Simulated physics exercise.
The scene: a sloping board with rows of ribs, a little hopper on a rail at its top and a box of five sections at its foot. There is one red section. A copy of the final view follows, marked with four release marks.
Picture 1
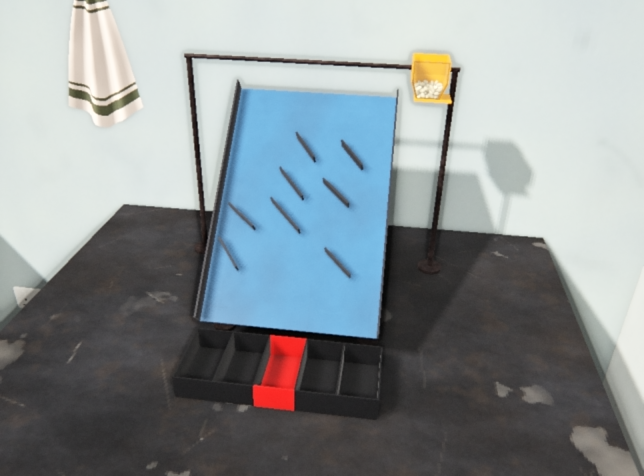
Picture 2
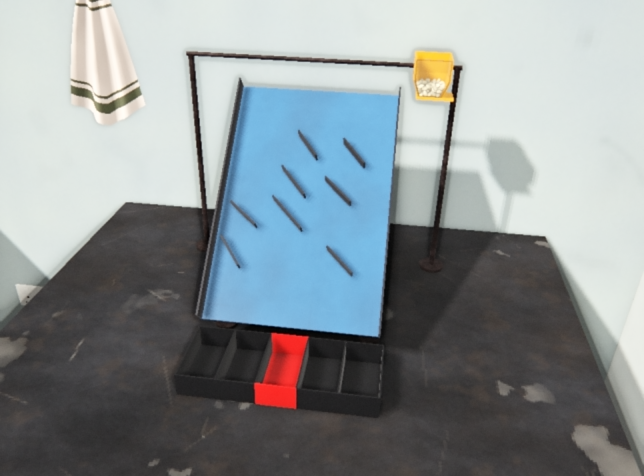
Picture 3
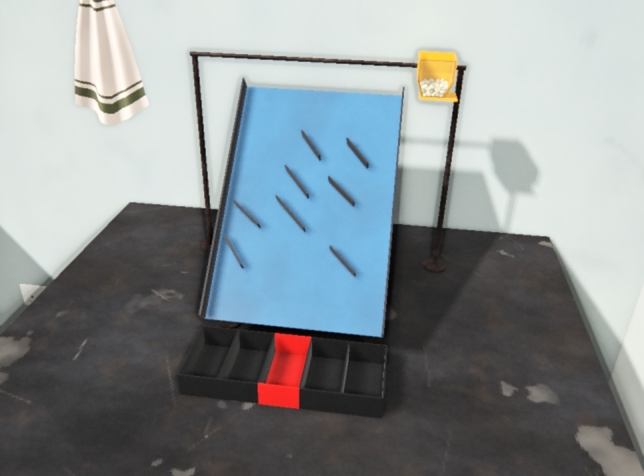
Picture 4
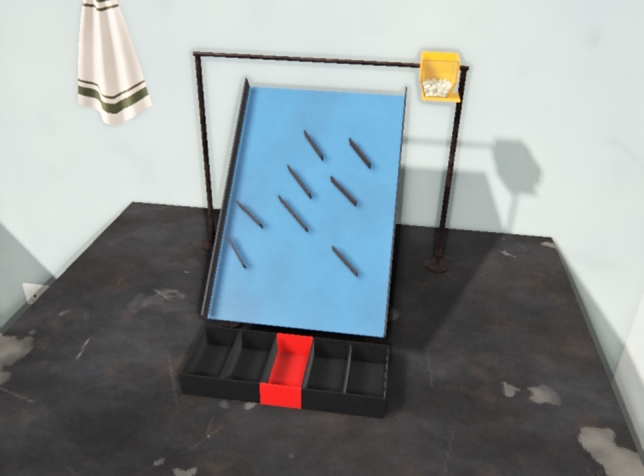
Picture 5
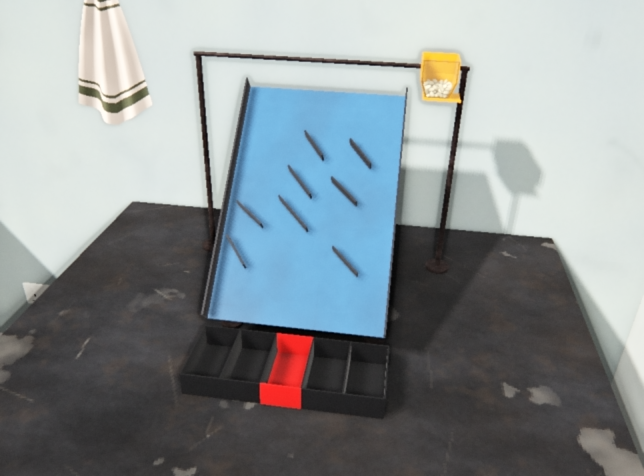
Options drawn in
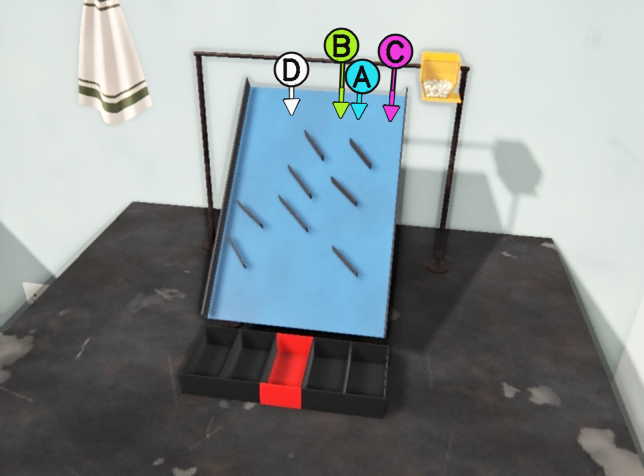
The video shows a tilted blue board with dark ribs, a yellow hopper of white beans on a rail above, and a five-section box with one red section below; the view shifts very slightly, and nothing else visibly moves.
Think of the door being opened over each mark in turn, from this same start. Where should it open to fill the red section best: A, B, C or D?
The answer is mark D.
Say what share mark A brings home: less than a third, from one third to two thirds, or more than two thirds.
Less than a third.
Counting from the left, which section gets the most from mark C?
It is the fifth one.
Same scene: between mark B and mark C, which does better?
That is mark B.
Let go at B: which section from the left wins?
The fifth.
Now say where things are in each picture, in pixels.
Hopper at (430, 90), white beans, door shut, in the first picture.
Ribs (298, 130) to (316, 155), (344, 138) to (364, 163), (282, 165) to (304, 194), in the second picture.
Ribs (328, 176) to (353, 201), (234, 201) to (258, 224), (276, 195) to (304, 227), in the third picture.
Ribs (226, 235) to (243, 265), (332, 246) to (357, 273), in the fourth picture.
Red section at (280, 394), number 3 of 5 from the left, in the fifth picture.
On the marked copy, mark A meets the board at (358, 113); mark B meets the board at (340, 112); mark C meets the board at (390, 115); mark D meets the board at (291, 109).
With A, a small part in the red section, nearly all in other sections.
With B, a small part in the red section, most in other sections, a stray few outside the box.
With C, none in the red section, nearly all in other sections, a stray few outside the box.
With D, about a third in the red section, about two thirds in other sections.
